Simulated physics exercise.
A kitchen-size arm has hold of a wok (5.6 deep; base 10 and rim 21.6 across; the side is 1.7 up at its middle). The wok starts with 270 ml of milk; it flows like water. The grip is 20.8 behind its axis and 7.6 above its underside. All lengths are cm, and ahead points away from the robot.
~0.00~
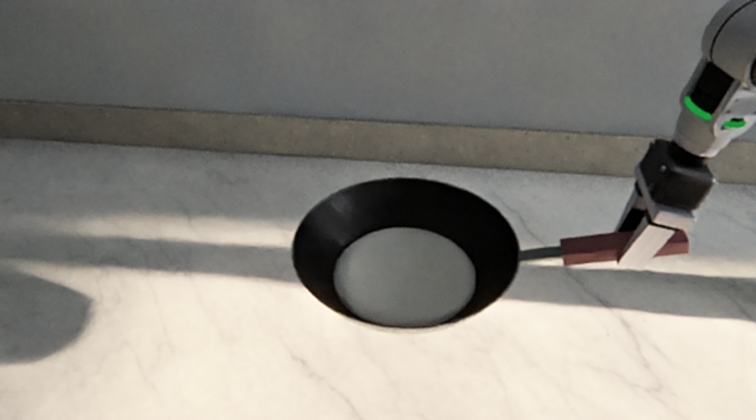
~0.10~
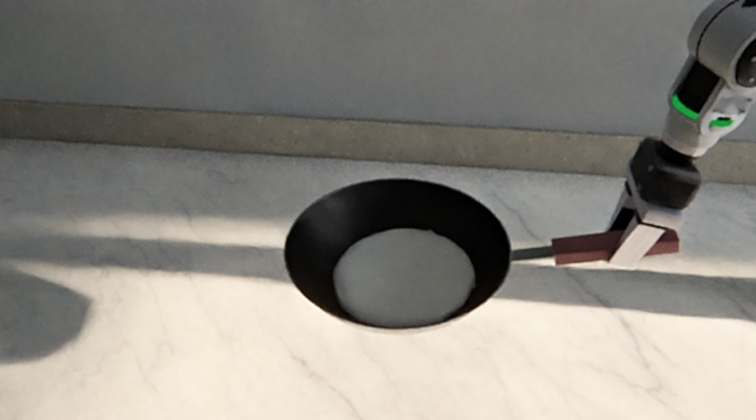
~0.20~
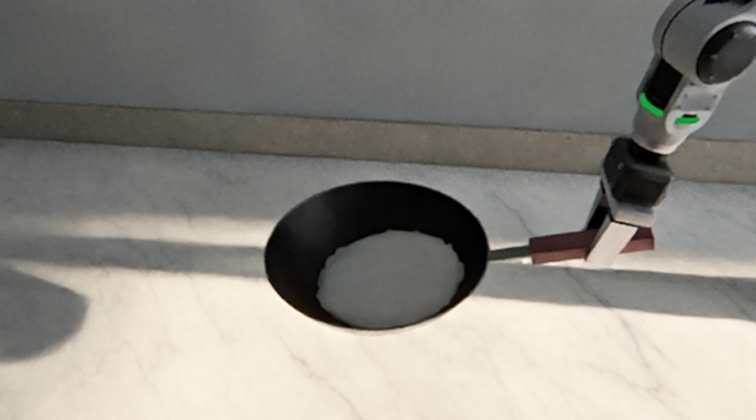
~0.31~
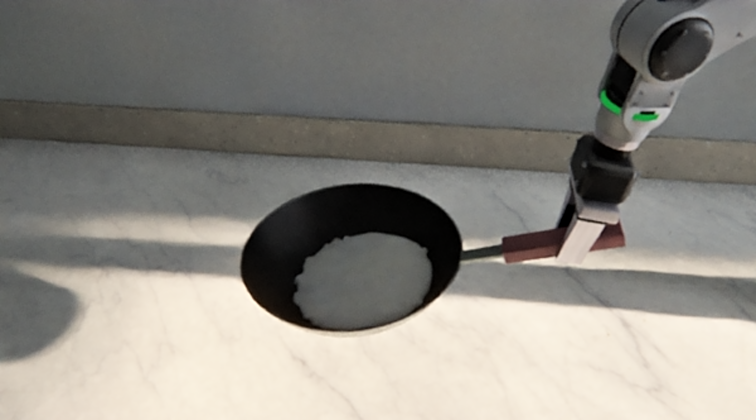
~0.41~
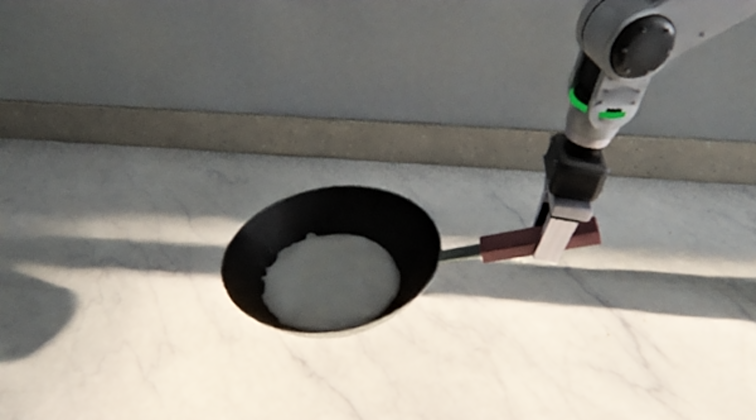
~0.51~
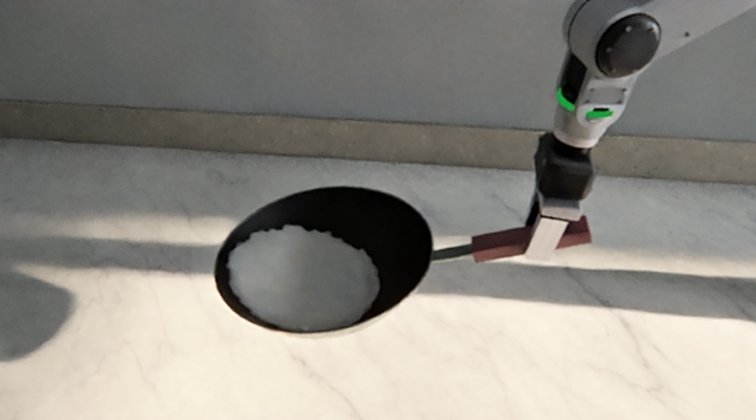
A gray robotic arm with green lights grips the reddish-brown handle of a black wok above a pale, veined marble surface, seen from above at an angle against a gray wall. Whitish-gray liquid sits in the bottom of the wok as the arm carries it steadily left, tilting it slightly. The liquid shifts rightward, then slides across to the left side, while the camera stays still.
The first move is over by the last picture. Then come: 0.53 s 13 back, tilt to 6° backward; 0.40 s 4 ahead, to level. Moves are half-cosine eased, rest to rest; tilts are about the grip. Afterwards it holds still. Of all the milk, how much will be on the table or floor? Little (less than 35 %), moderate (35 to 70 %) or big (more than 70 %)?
A little share, less than 35 %, ends on the table or floor.
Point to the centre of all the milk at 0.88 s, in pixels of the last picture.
Near (435, 268).
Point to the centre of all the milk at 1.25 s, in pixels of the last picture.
Around (465, 280).
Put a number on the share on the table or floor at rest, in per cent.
Some 25 per cent.
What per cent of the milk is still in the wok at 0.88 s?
Some 95 per cent.
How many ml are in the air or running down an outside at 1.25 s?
Some 20 ml.
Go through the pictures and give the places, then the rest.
The first frame shows wok middle at (405, 265), level; upper third of the milk around (408, 273), from x 335 to 475, top at y 230; 270 ml in the wok.
The second frame shows wok middle at (397, 266), level; upper third of the milk around (420, 275), from x 335 to 475, top at y 230.
The third frame shows wok middle at (378, 267), tilted 2° forward; upper third of the milk around (422, 274), from x 320 to 460, top at y 230.
The fourth frame shows wok middle at (354, 269), tilted 3° forward; upper third of the milk around (395, 276), from x 295 to 430, top at y 235.
The fifth frame shows wok middle at (335, 271), tilted 5° forward; upper third of the milk around (346, 279), from x 265 to 400, top at y 235.
The sixth frame shows wok middle at (328, 272), tilted 5° forward; upper third of the milk around (265, 265), from x 230 to 375, top at y 230; 270 ml in the wok.
After 0.88 s, tilted 4° backward, liquid up to 16 above the table; 260 ml in the wok, 10 ml on the table or floor.
After 1.25 s, tilted 3° backward, liquid up to 17 above the table; 200 ml in the wok, 50 ml on the table or floor, 20 ml in the air or running down outside.
After 1.64 s, level, liquid up to 17 above the table; 200 ml in the wok, 70 ml on the table or floor.
After 2.44 s, level, liquid up to 14 above the table; 200 ml in the wok, 70 ml on the table or floor.
At rest, 200 ml in the wok, 70 ml on the table or floor. That is 26 % on the table or floor.
